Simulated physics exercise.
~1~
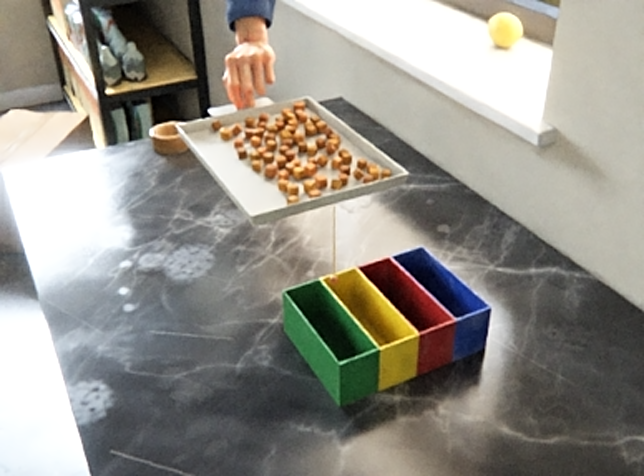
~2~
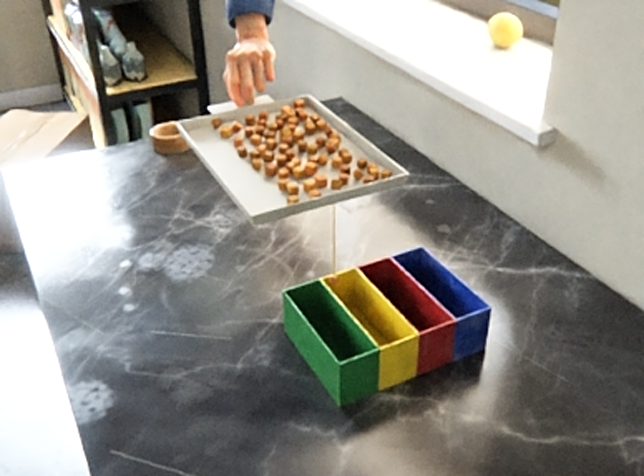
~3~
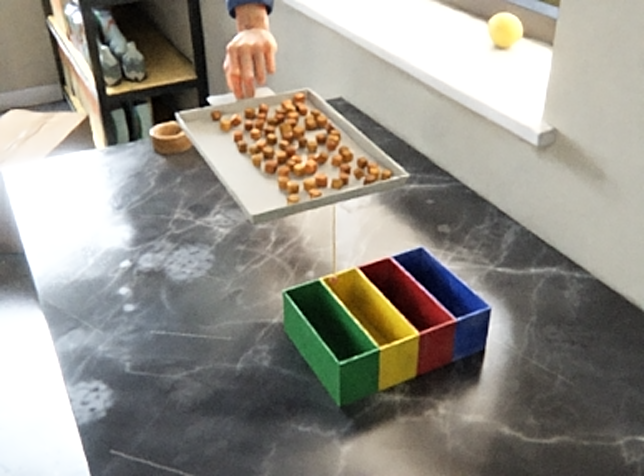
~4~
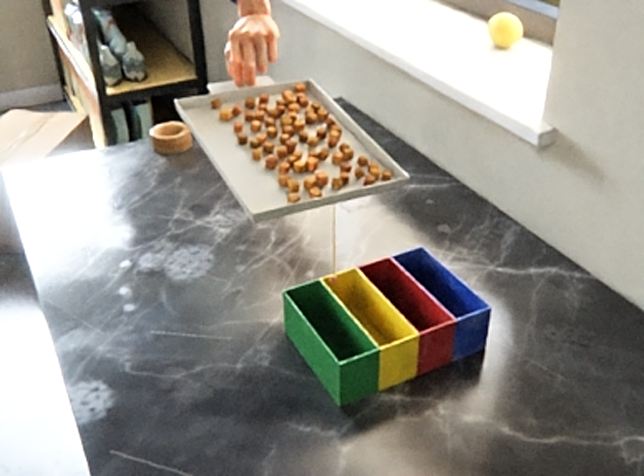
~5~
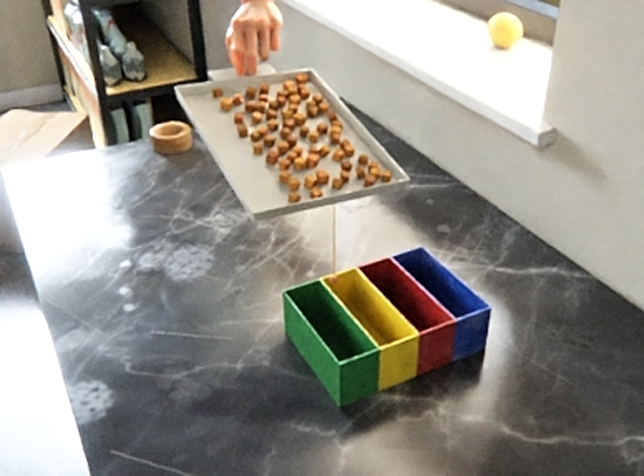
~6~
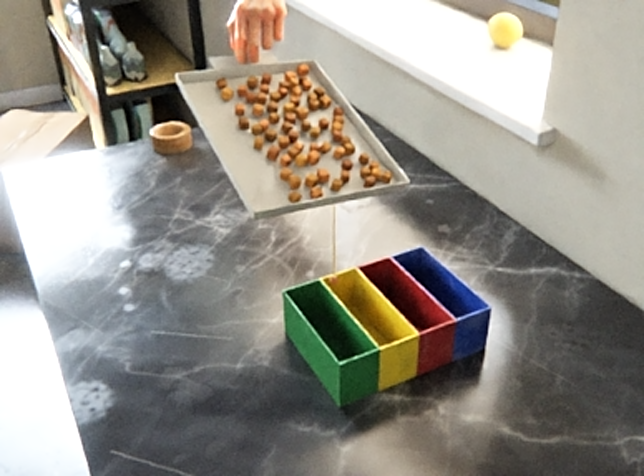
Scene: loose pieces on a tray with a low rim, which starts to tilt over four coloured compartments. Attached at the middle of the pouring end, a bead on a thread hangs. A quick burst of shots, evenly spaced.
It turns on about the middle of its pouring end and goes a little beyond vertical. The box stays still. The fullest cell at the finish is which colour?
Colour: Red.
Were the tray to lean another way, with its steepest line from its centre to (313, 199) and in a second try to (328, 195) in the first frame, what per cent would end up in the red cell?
First heading 20 %, second heading 30 %.
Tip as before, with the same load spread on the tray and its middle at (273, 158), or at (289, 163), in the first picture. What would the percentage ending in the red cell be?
In order, roughly 40 % and 30 %.
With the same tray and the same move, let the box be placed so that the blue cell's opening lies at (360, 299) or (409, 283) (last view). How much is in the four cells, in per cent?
In order: 30 percent, then 90 percent.
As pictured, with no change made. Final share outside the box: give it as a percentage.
Close to 0 in a hundred.
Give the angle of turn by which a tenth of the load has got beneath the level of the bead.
That happens at close to 110 degrees.
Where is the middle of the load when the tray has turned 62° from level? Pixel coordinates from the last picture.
Look around (362, 157) in the last picture.
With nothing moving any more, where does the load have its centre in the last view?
It settles centred around (409, 338).
Soon after the last picture, tray tipped steeply; all on the tray.
A little later, tray tipped past a quarter turn; nearly all on the tray; a stray few falling or outside the box.
Later still, tray tipped past a quarter turn; about half in the red cell; about a quarter in the yellow cell; about a quarter in the blue cell; a small part in the green cell; a small part falling or outside the box.
At rest, tray tipped past a quarter turn; about half in the red cell; about a quarter in the yellow cell; about a quarter in the blue cell; a small part in the green cell; a small part outside the box.
